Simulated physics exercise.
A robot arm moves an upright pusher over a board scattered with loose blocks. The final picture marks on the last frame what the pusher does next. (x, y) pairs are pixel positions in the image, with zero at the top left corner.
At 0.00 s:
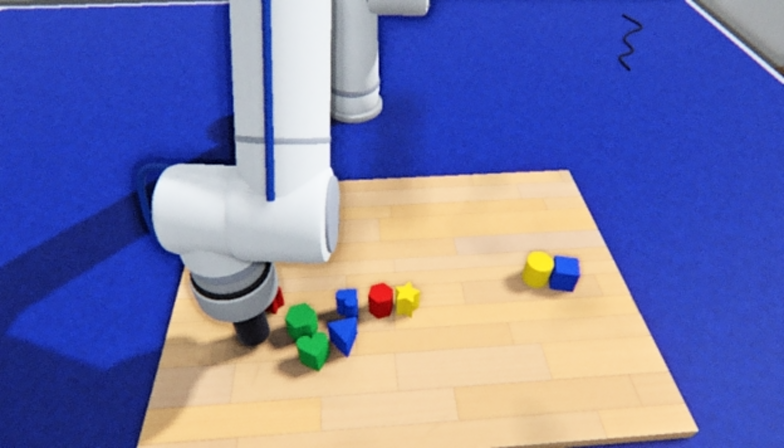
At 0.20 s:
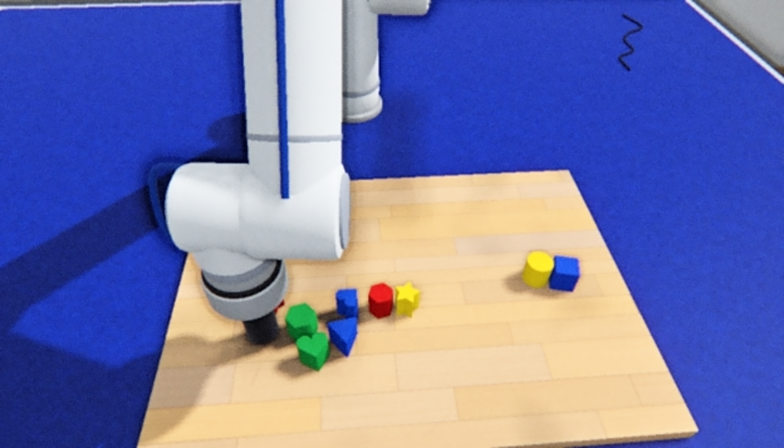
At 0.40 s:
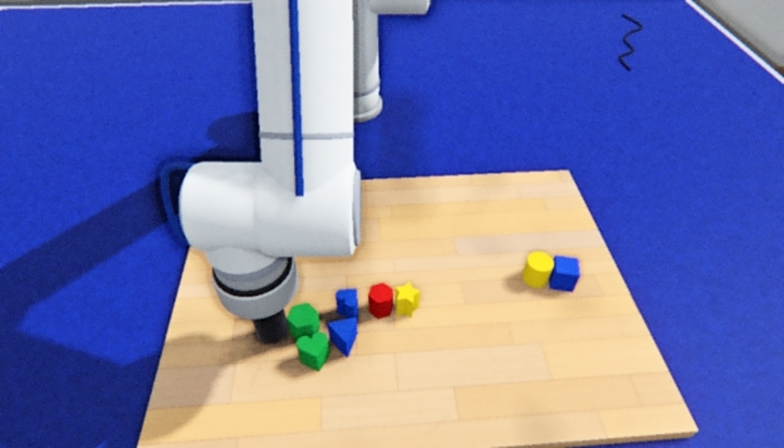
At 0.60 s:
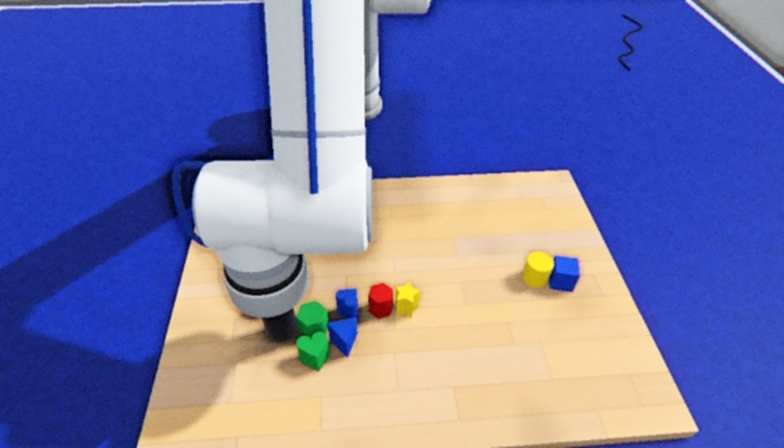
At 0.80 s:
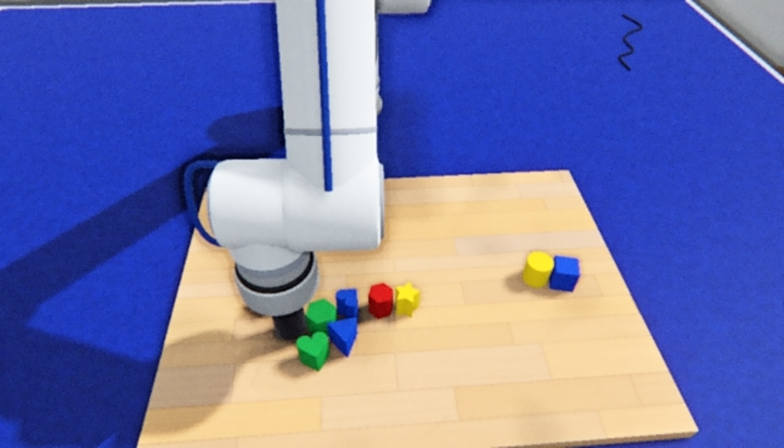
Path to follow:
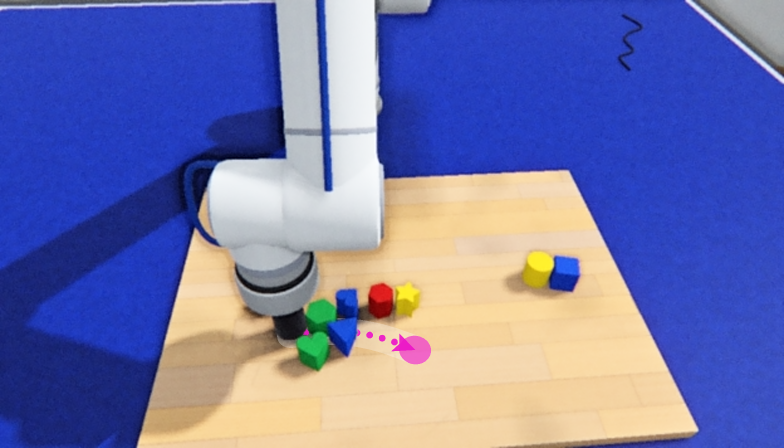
We see a robot arm above a wooden board scattered with small colored blocks; its dark pusher slides a short way right, then nudges the green six-sided block slightly rightward toward the blue pieces, while the other visible blocks stay still.
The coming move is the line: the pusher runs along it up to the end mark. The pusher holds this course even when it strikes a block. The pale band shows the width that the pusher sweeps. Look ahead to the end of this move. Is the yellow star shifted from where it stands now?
My answer is yes.
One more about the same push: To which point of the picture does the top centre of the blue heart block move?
I'd say the blue heart block ends with its top centre at (365, 278).
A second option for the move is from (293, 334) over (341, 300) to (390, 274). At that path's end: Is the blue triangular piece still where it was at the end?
Answer: Yes.
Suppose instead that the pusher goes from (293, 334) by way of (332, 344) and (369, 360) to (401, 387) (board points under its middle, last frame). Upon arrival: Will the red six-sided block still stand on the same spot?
That would be a yes.
Drawn move, from (293, 334) over (355, 333) to (415, 350).
On the path given first. One third of the way, pusher (335, 324); green six-sided block (357, 299), turned 50° anticlockwise; blue triangular piece (360, 332), turned 20° clockwise; blue heart block (362, 281), turned 35° anticlockwise; red six-sided block (384, 292).
Two thirds of the way, pusher (376, 330); green six-sided block (378, 294); blue triangular piece (382, 343), turned 100° clockwise; blue heart block (365, 278), turned 60° anticlockwise; red six-sided block (397, 280), turned 50° clockwise; yellow star (415, 289), turned 35° clockwise.
At the end, pusher (416, 343); green six-sided block (378, 294), turned 125° anticlockwise; blue triangular piece (393, 350), turned 160° clockwise; blue heart block (365, 278), turned 60° anticlockwise; red six-sided block (397, 280), turned 50° clockwise; yellow star (415, 289), turned 35° clockwise.
